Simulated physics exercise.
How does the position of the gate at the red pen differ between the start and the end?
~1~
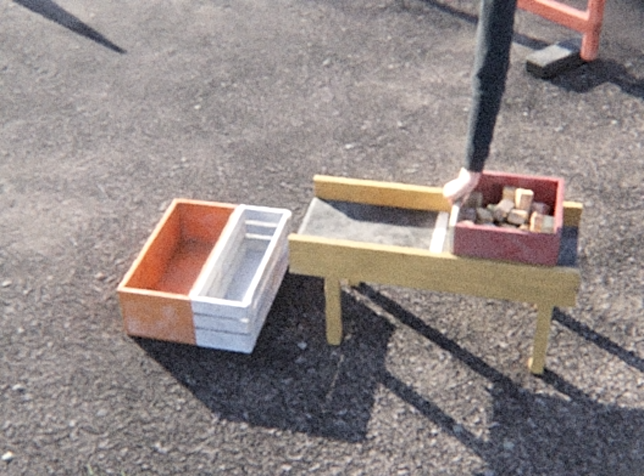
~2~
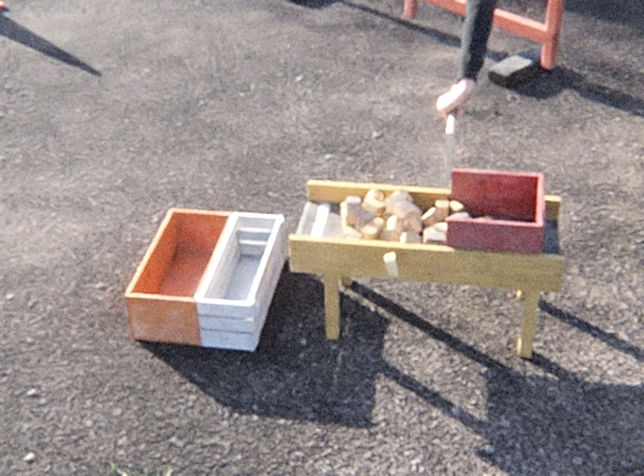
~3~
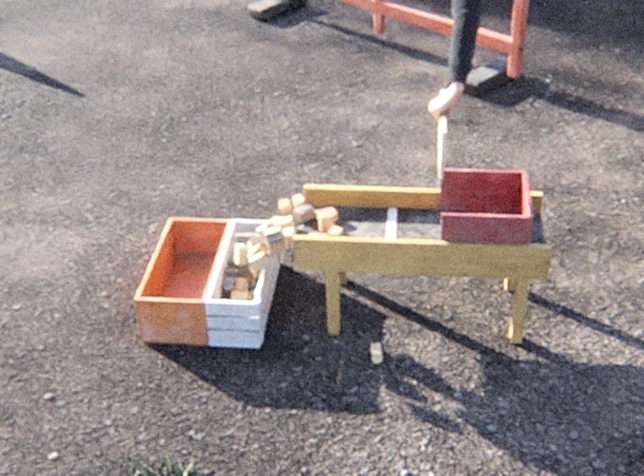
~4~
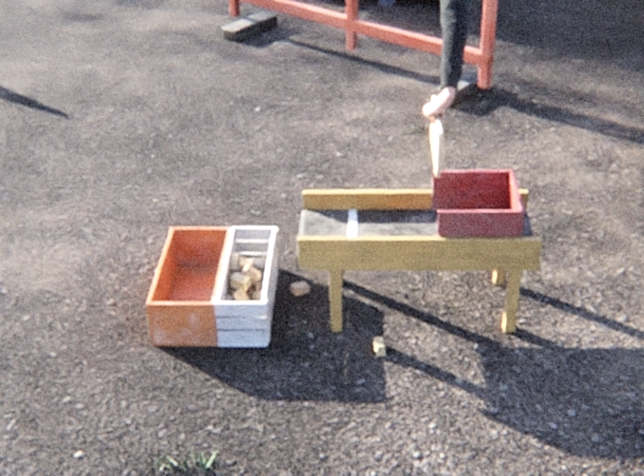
At the start the gate is down at the left side of the red pen, closing it off from the belt. At the end it is held up by the hand above that side, leaving the way onto the belt open.
